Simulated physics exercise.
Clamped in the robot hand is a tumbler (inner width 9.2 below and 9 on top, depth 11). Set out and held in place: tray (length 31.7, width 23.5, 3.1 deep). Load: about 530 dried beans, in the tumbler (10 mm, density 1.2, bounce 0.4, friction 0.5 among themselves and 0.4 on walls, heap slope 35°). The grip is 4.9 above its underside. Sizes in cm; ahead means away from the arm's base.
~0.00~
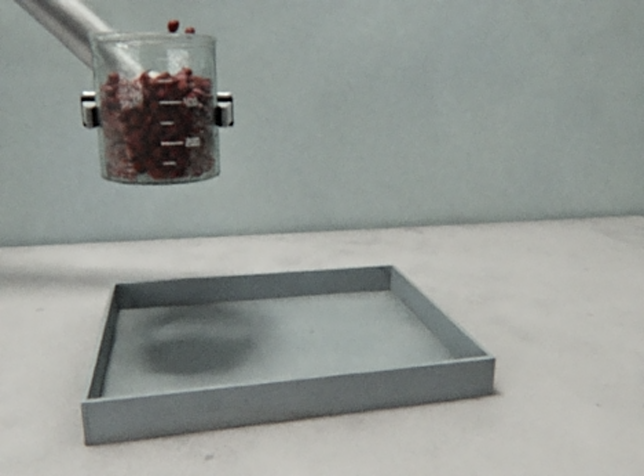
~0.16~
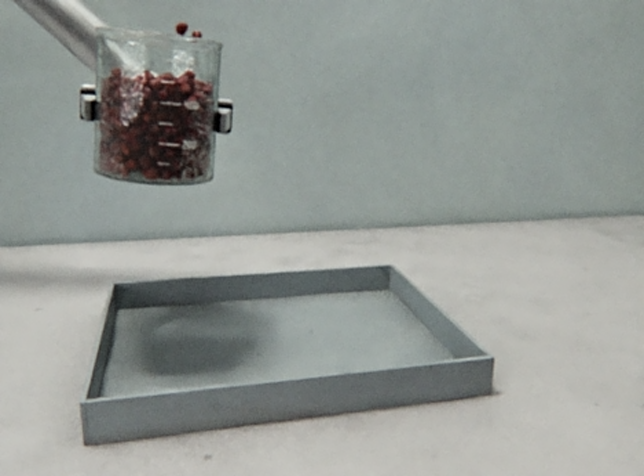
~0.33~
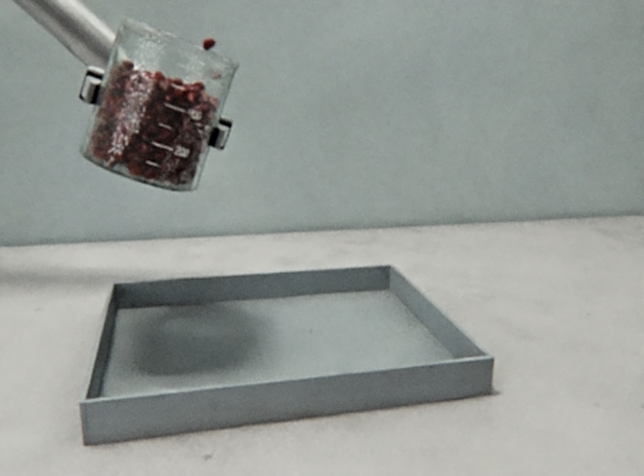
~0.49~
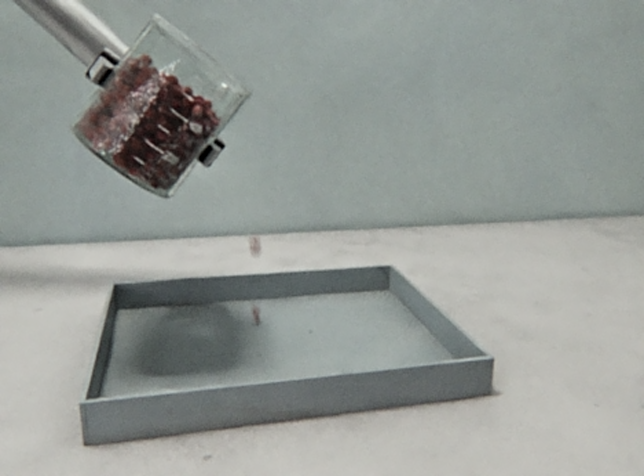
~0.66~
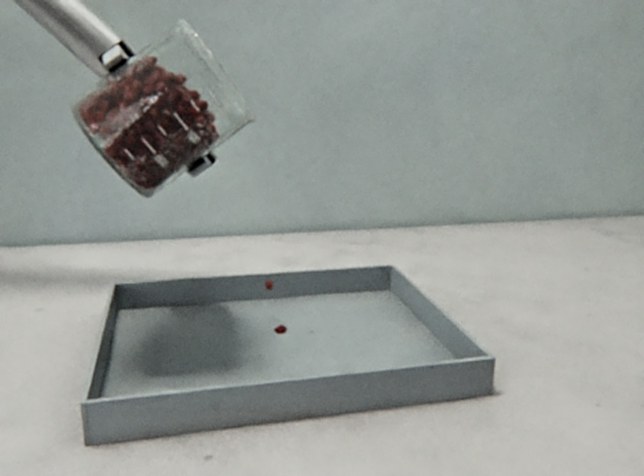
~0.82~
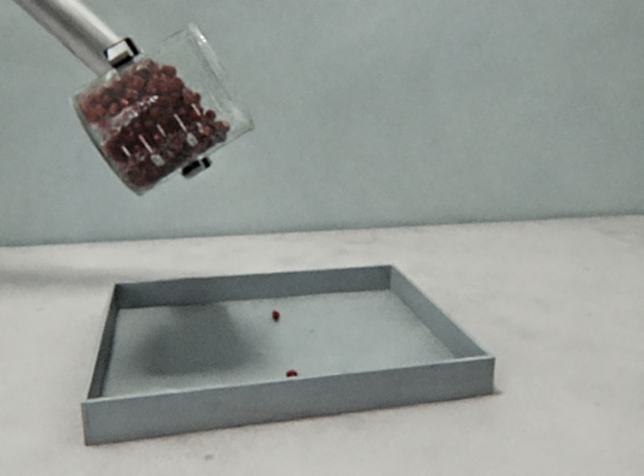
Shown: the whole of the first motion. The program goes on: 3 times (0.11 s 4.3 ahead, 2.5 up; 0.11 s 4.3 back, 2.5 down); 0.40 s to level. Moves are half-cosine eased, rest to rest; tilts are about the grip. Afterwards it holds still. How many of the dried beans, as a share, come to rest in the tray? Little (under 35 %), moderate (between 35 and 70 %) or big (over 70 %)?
In the tray the share is moderate, between 35 and 70 %.
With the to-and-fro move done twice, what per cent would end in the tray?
In that case some 40 per cent.
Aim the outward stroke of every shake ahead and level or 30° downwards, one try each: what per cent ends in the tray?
Some 30 and 15 per cent.
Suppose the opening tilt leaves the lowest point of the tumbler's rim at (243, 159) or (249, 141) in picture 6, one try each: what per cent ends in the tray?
Some 90 and 70 per cent.
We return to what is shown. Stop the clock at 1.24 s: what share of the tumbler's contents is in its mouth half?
Some 75 per cent.
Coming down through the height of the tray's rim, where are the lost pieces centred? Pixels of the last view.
Around (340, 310).
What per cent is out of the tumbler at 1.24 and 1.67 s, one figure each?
About 30, 50.
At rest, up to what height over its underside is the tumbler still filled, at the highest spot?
Some 6.5 cm.
After 1.24 s, tilted 60° forward, highest piece 26 above the table; 361 in the tumbler, 133 in the tray, 40 in flight or on a rim.
After 1.67 s, tilted 33° forward, highest piece 25 above the table; 272 in the tray, 254 in the tumbler, 5 on the table or floor, 3 in flight or on a rim.
After 2.08 s, level, highest piece 24 above the table; 272 in the tray, 254 in the tumbler, 8 on the table or floor.
After 3.13 s, level, highest piece 24 above the table; 272 in the tray, 254 in the tumbler, 8 on the table or floor.
In the end, 272 in the tray, 254 in the tumbler, 8 on the table or floor. That is 51 % in the tray.
